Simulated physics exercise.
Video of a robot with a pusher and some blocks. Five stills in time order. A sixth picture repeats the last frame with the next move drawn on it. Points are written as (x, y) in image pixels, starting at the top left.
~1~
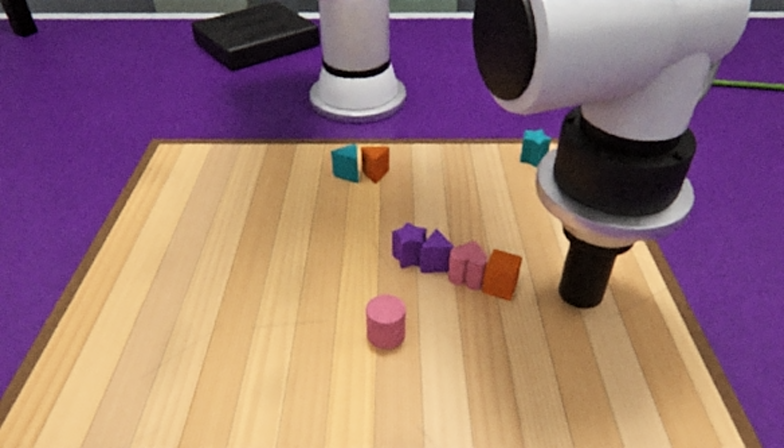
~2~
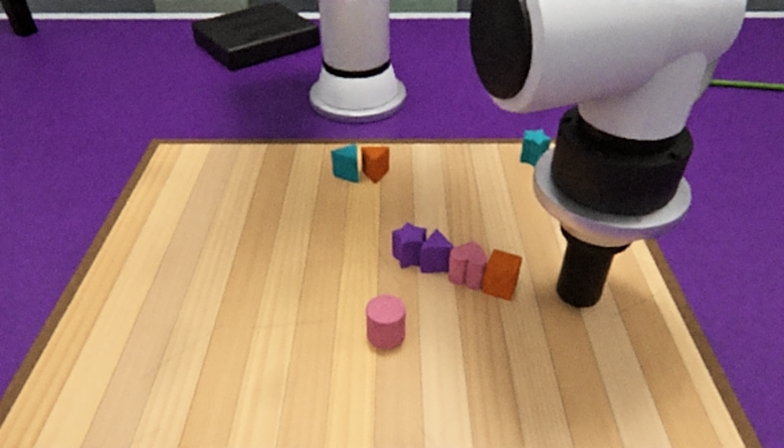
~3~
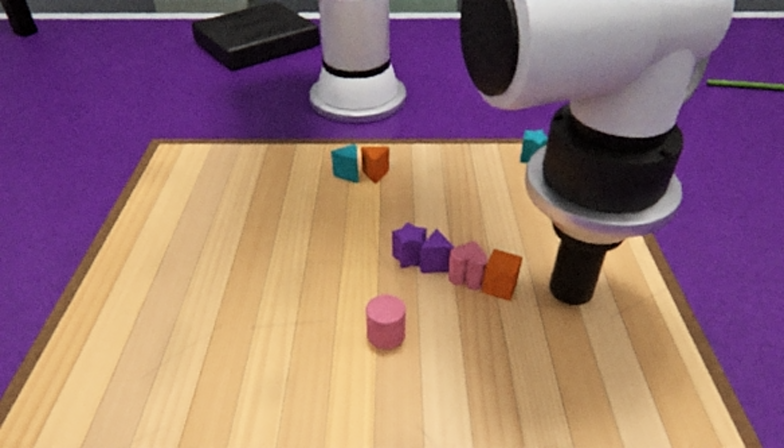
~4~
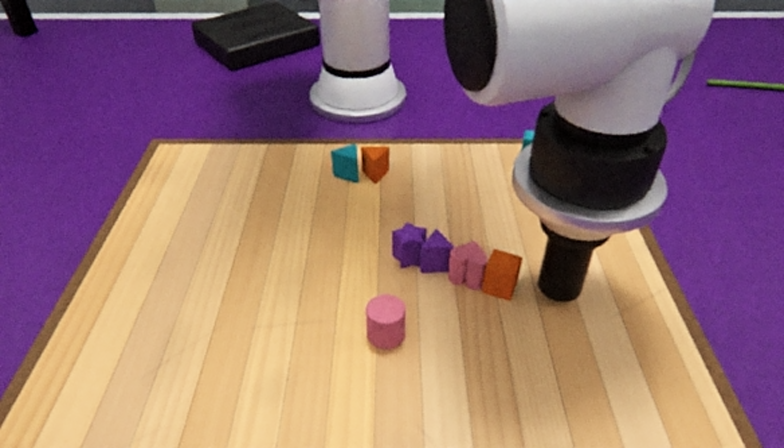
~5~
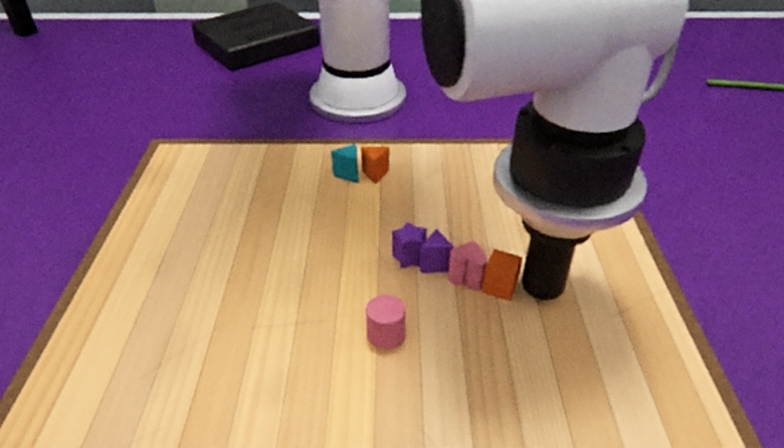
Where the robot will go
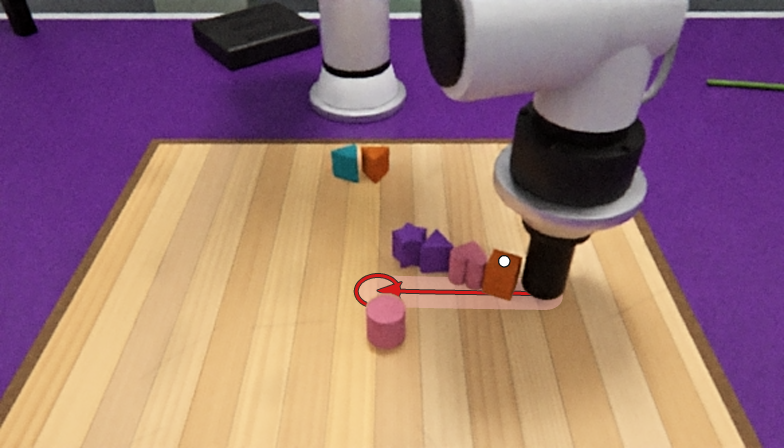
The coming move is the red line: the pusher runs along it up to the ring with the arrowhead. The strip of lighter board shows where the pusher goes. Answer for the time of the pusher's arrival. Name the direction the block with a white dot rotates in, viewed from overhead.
Looking down, my answer is that the block with a white dot rotates clockwise.
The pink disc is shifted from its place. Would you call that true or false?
The statement is false.
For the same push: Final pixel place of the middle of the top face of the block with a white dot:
Its top middle is near (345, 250).
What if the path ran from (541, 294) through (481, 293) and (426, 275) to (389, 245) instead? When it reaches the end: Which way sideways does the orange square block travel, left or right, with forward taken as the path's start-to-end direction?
My prediction: Leftwards.
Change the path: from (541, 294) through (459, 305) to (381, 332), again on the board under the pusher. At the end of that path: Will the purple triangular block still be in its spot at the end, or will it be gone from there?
It moves.
Drawn move, in a line from (541, 294) to (377, 291); the dot is on the orange square block.
The first path, step by step. One third of the way, pusher at (487, 284); purple star block at (407, 231); purple triangular block at (433, 235); pink heart block at (424, 253), turned 30° clockwise; orange square block at (452, 263), turned 15° anticlockwise.
Two thirds of the way, pusher at (430, 283); purple star block at (407, 230); purple triangular block at (433, 235); pink heart block at (373, 245), turned 45° clockwise; orange square block at (395, 259).
At the end, pusher at (377, 282); pink disc still; purple star block at (407, 230); purple triangular block at (433, 235); pink heart block at (334, 233), turned 75° clockwise; orange square block at (343, 252), turned 25° clockwise.
